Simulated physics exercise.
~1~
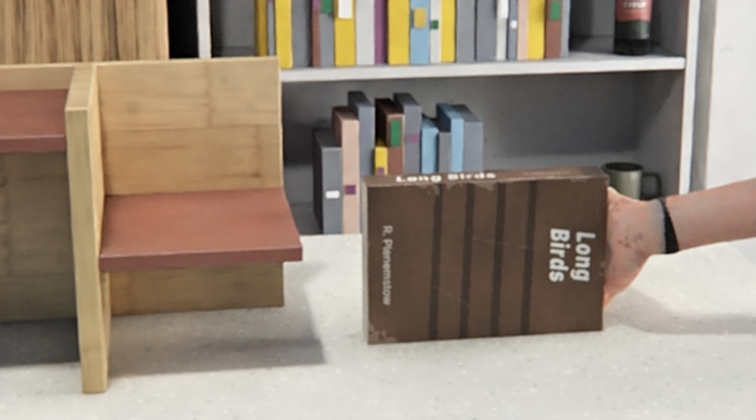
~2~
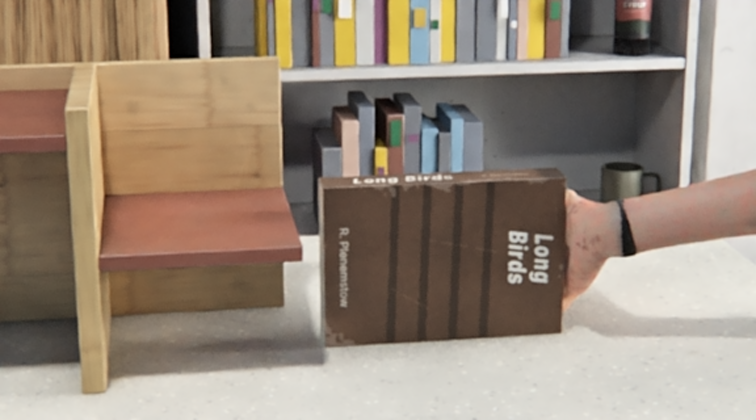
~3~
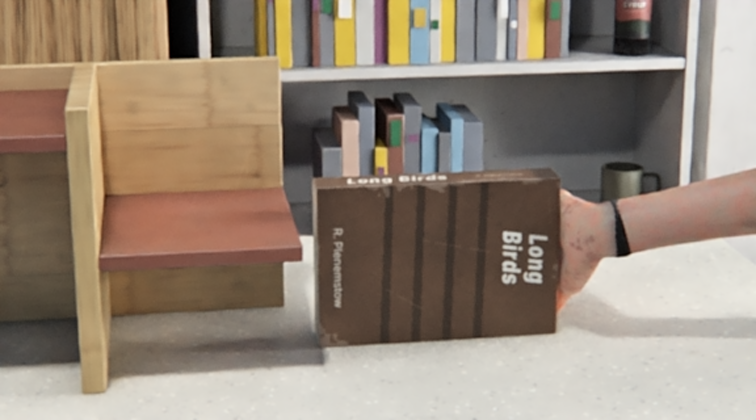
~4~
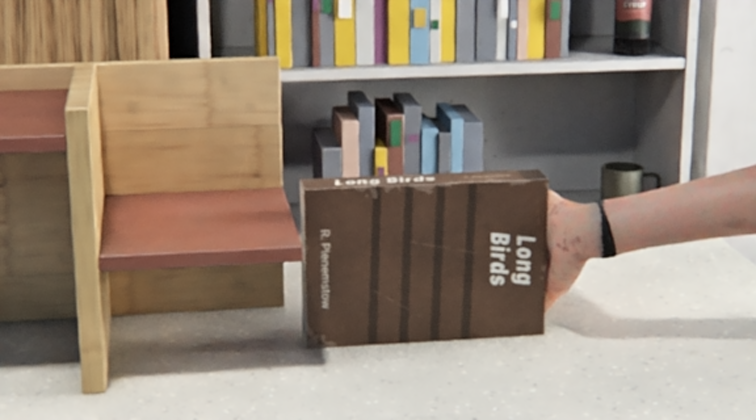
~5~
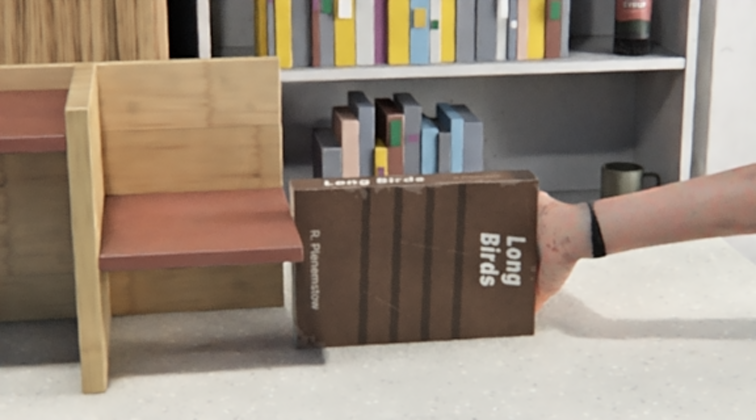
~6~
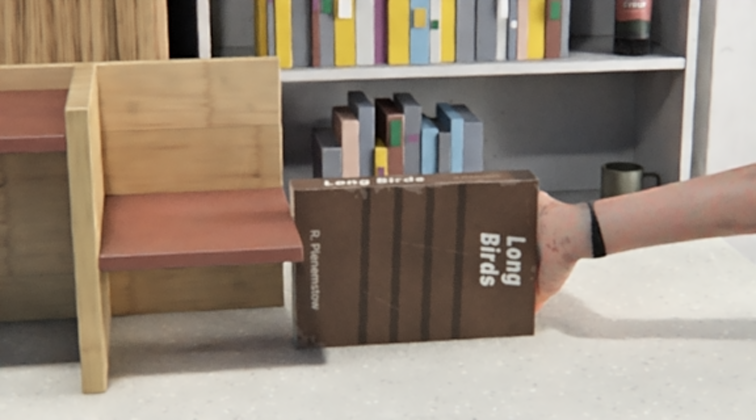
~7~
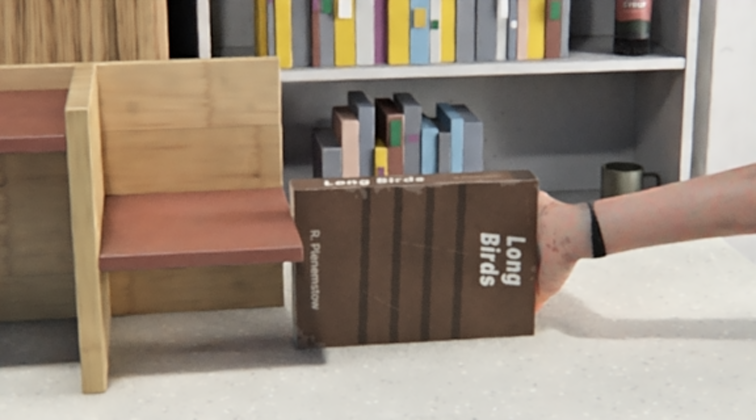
A brown book pushed left by a hand reaches the low shelf's edge and stops there.
